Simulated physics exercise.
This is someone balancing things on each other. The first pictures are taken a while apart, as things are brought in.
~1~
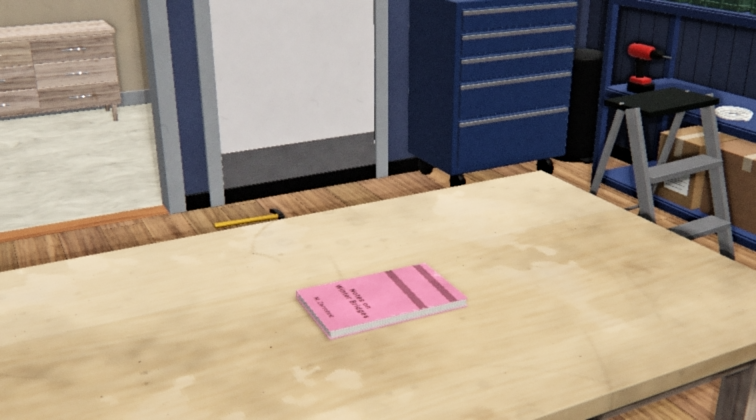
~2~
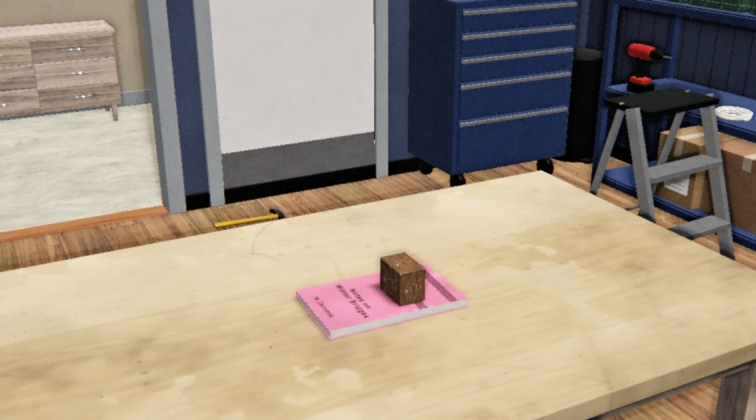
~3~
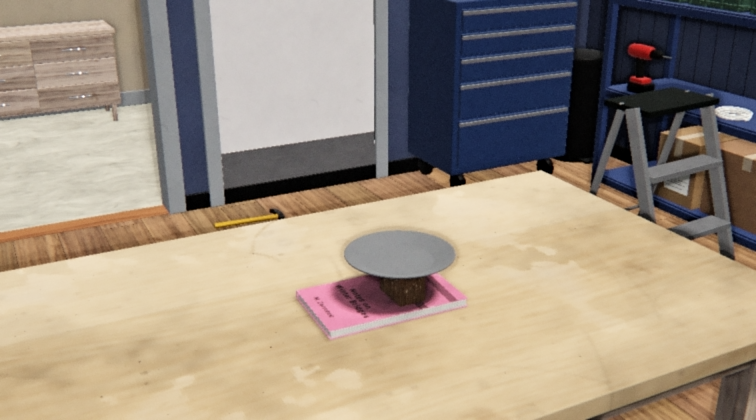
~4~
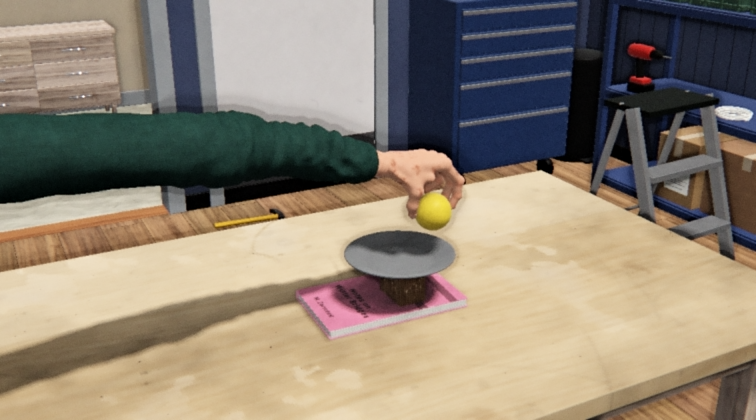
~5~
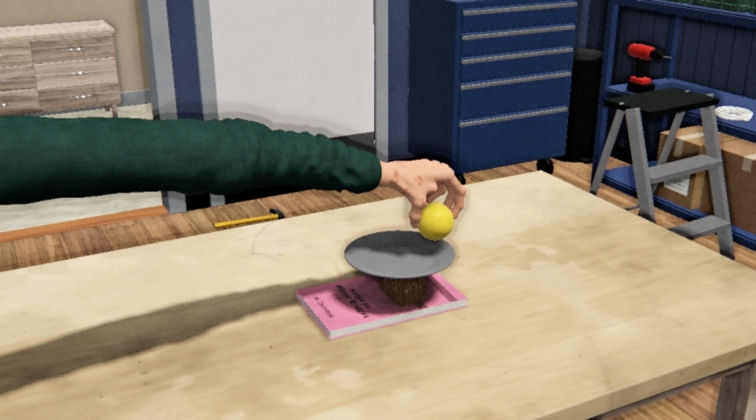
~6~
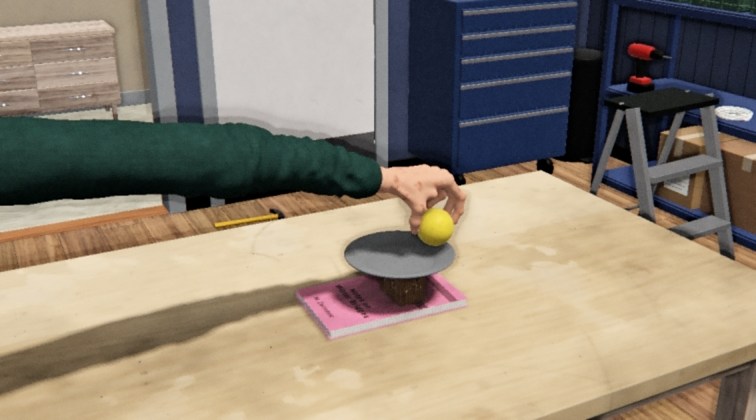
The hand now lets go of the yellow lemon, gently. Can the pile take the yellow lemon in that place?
It holds.
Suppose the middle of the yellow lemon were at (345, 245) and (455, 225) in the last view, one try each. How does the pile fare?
In the first case it loses its balance; in the second case it gives way.
Then, 0.20 s after the last picture, nothing has stirred.
Then, 0.60 s after the last picture, yellow lemon resting near (435, 227).
At rest, all 4 in place. Seen from the same camera at the end, yellow lemon near (435, 227). The pile keeps its balance.
